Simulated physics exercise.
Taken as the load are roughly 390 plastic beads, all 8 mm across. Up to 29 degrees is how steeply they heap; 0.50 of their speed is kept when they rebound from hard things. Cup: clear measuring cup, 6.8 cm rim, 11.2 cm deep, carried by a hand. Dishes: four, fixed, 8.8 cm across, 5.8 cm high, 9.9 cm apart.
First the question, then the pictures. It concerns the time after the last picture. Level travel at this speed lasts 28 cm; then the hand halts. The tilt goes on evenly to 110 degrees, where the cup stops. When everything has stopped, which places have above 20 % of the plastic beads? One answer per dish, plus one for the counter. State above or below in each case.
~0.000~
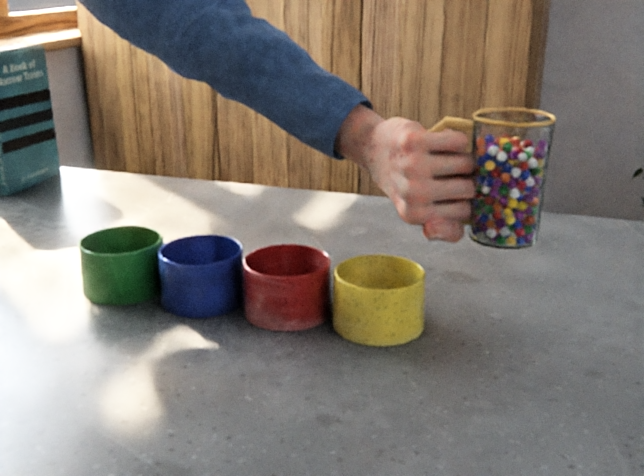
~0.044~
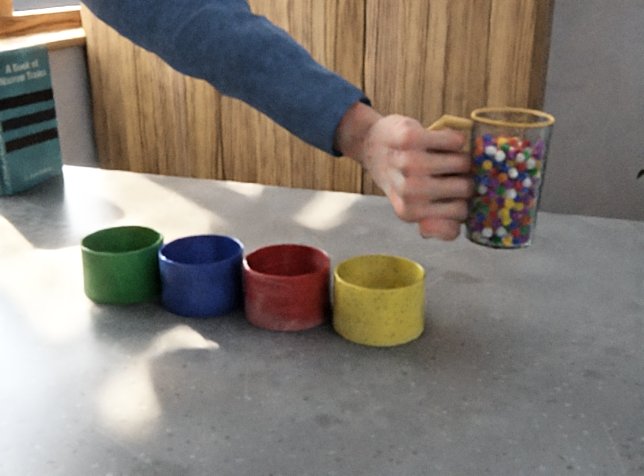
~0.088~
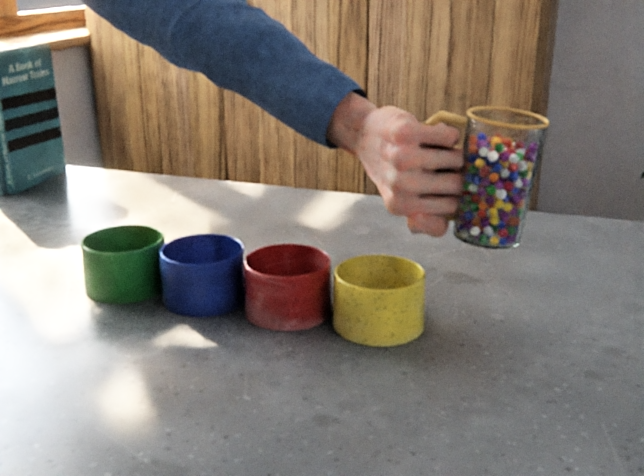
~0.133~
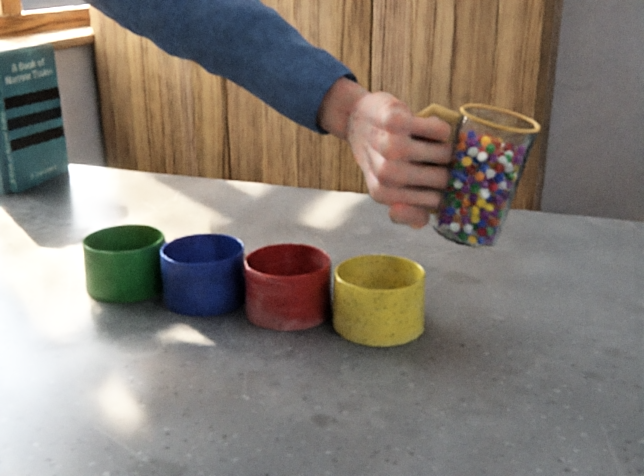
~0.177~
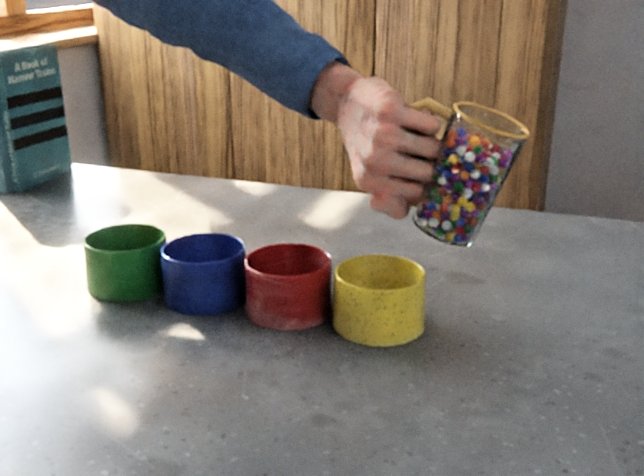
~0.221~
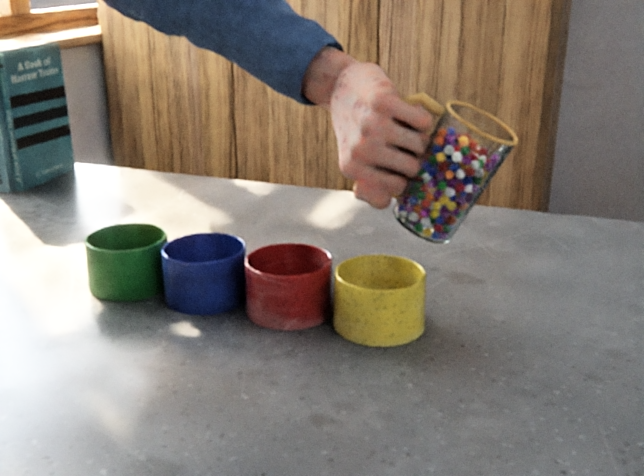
Result: Red: Keeps more than a fifth; blue: Keeps a fifth or less; green: Keeps a fifth or less; yellow: Keeps a fifth or less; counter: Keeps a fifth or less.
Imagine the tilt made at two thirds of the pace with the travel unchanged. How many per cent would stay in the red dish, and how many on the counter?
I'd say red ends at 100 while the counter ends at 0.
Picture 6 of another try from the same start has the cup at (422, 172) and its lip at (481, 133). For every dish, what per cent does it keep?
It'd finish with red at 100, blue at 0, green at 0 and yellow at 0.
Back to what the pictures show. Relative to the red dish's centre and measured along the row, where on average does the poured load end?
About 1 cm to its right.
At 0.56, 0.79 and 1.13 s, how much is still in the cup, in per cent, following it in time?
In turn: 100 %, 85 %, 50 %.
After 0.56 s, tilt 82 degrees; cup holds 100 %.
After 0.79 s, tilt 110 degrees; cup holds 85 %, yellow 5 %.
After 1.13 s, tilt 110 degrees; cup holds 50 %, red 40 %, yellow 5 %.
By 2.4 s all is still; red 90 %, blue 0 %, green 0 %, yellow 5 %, counter 5 %.
